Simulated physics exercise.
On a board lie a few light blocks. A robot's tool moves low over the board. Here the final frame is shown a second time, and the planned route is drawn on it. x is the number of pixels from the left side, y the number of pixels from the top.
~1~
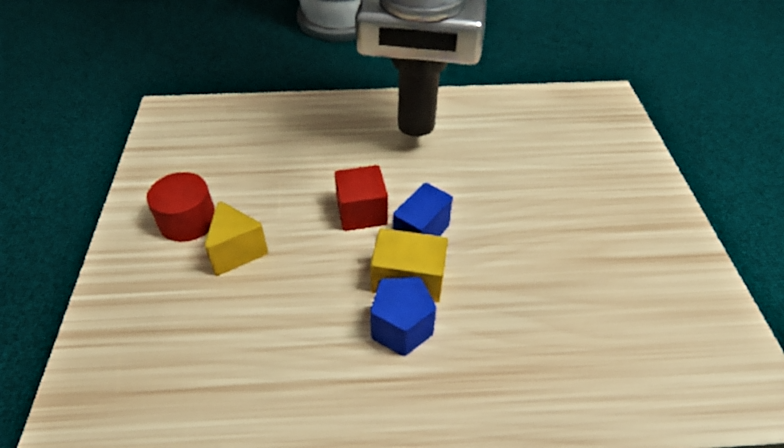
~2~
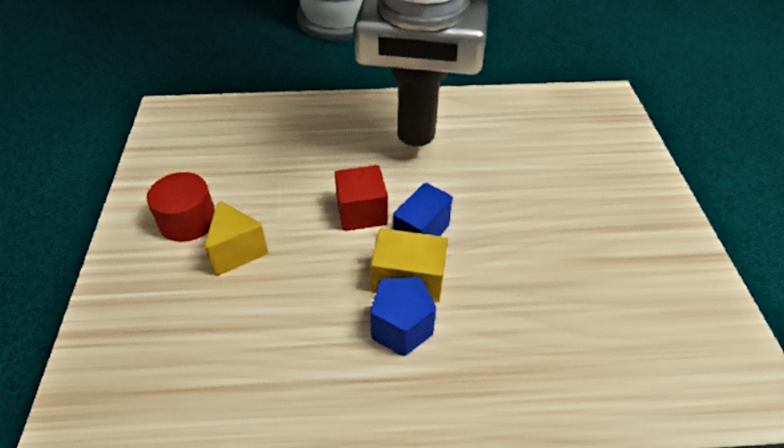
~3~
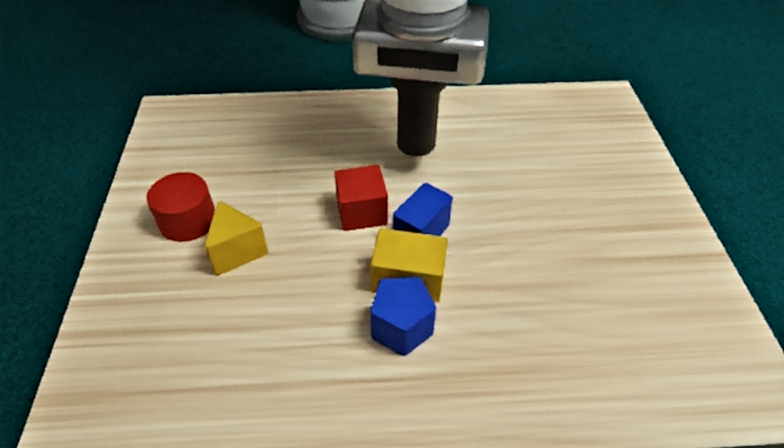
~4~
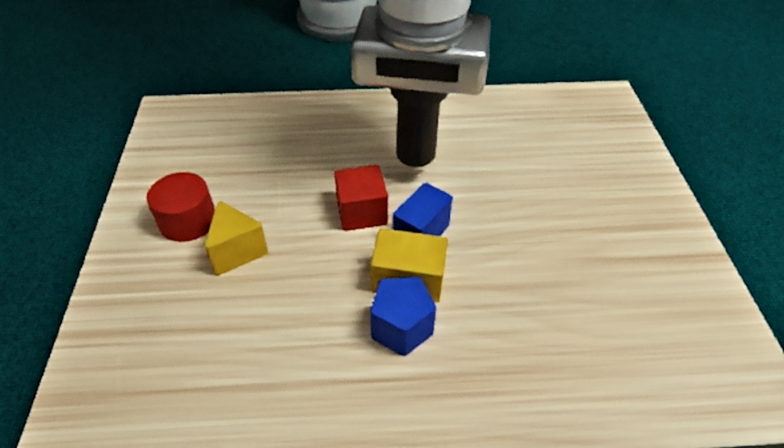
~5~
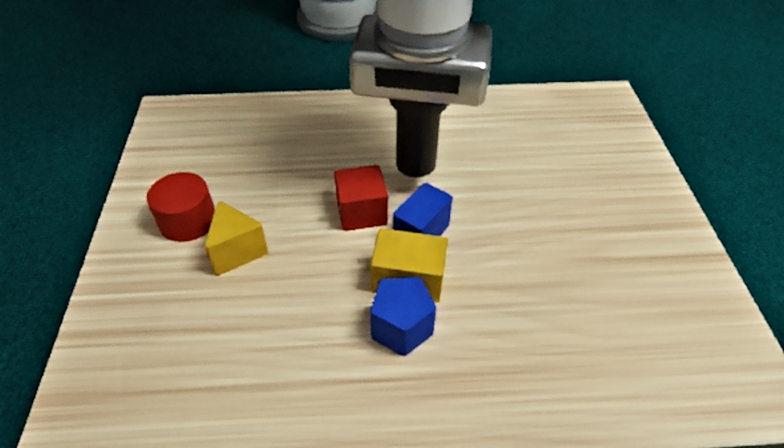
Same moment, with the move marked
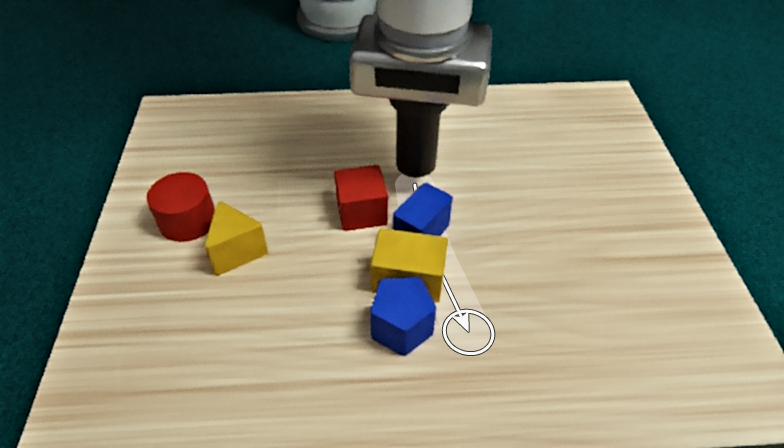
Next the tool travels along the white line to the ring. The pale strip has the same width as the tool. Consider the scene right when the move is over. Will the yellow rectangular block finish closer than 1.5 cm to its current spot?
Short answer: No.
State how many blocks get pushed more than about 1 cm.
My prediction: No fewer than three blocks.
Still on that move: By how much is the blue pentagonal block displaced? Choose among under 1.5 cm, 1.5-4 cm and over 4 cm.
It gets moved over 4 cm.
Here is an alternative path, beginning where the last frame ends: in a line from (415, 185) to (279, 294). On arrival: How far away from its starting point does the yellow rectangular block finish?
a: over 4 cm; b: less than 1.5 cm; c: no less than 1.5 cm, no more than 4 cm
My answer is option b.
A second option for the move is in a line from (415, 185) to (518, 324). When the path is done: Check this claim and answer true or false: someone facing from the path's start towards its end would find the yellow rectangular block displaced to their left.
False.
Path on the board, from (415, 185) via (431, 252), ending at (469, 332).
The first path, step by step. One third of the way, tool at (425, 208); blue pentagonal block at (402, 308); yellow rectangular block at (406, 264); blue rectangular block at (438, 230), turned 55° clockwise.
Two thirds of the way, tool at (445, 258); blue pentagonal block at (379, 361), turned 25° clockwise; yellow rectangular block at (403, 315); blue rectangular block at (452, 289), turned 75° clockwise.
At the end, tool at (472, 313); red square in place; blue pentagonal block at (353, 393), turned 55° clockwise; yellow rectangular block at (402, 359), turned 40° clockwise; blue rectangular block at (465, 355), turned 100° clockwise.
